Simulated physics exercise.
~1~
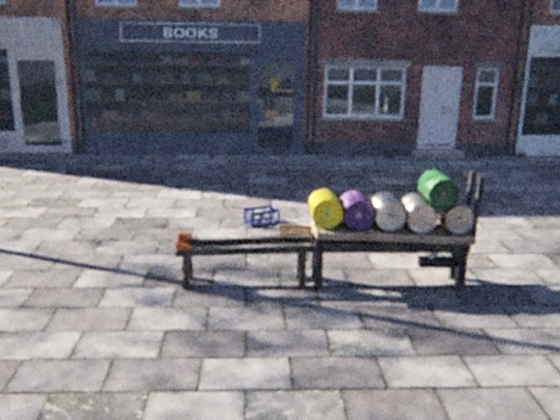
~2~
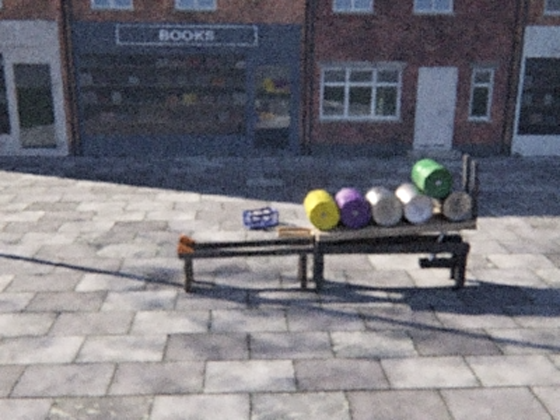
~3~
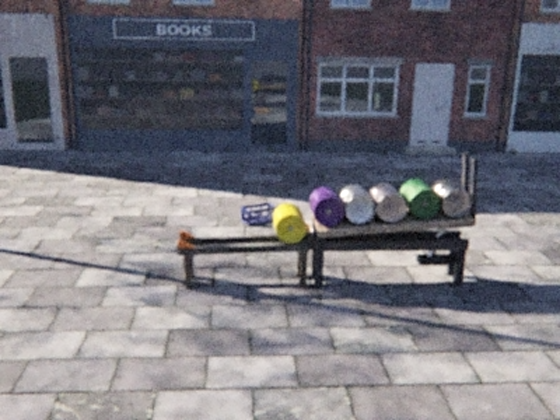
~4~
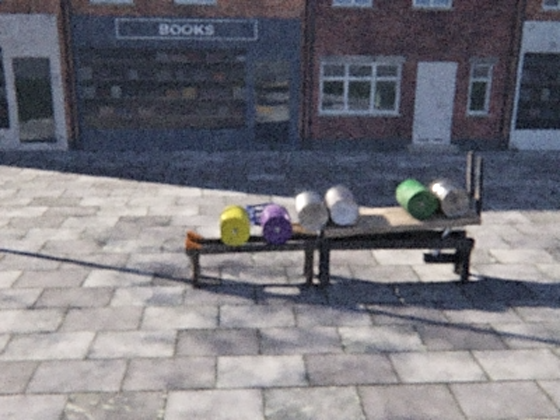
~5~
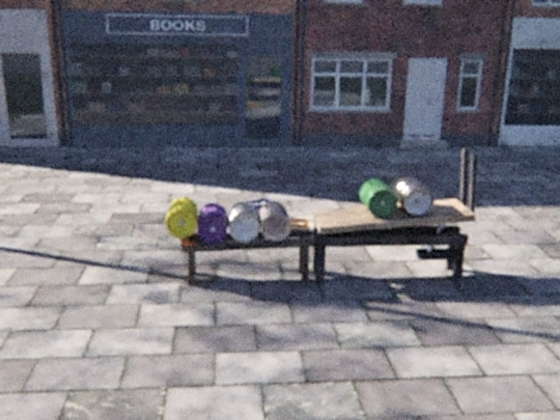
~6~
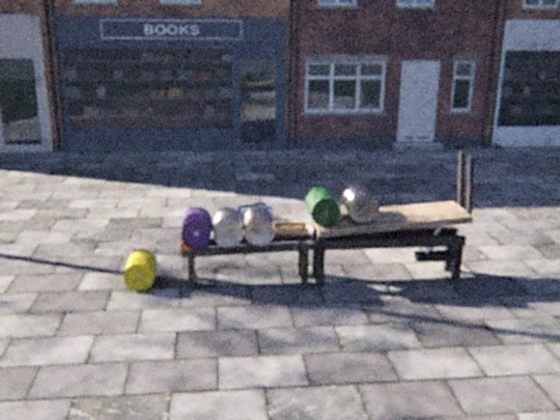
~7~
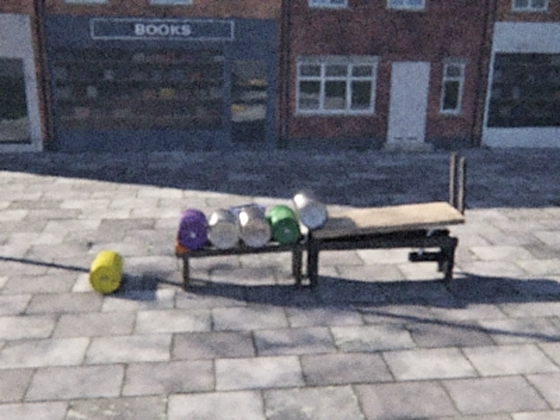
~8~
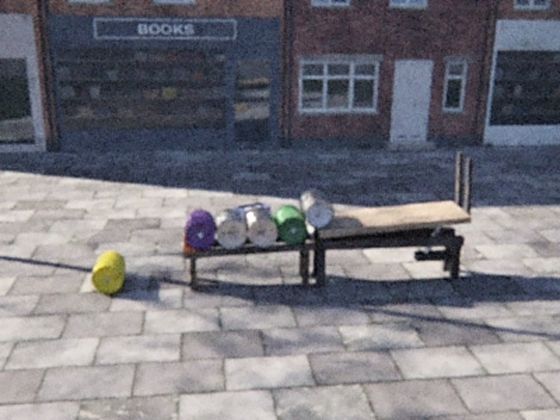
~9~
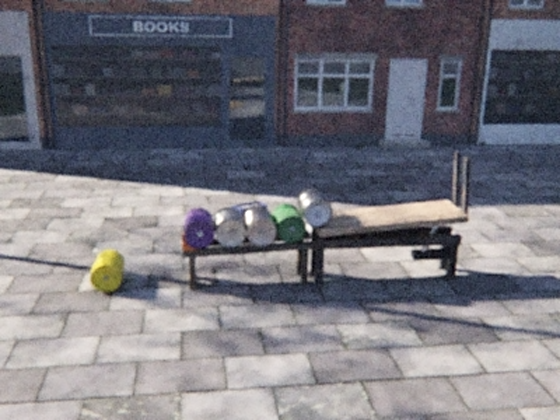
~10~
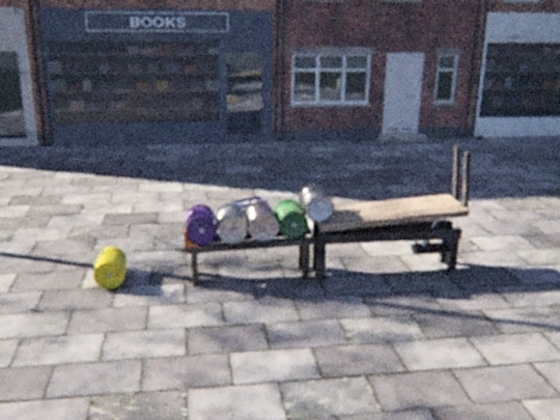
A tilting deck beside a low rack tipped six kegs leftward, and they rolled down onto the rack; the yellow one went over the far end onto the paving, while purple, two pale ones and green lined up behind, a silvery one resting by the join.
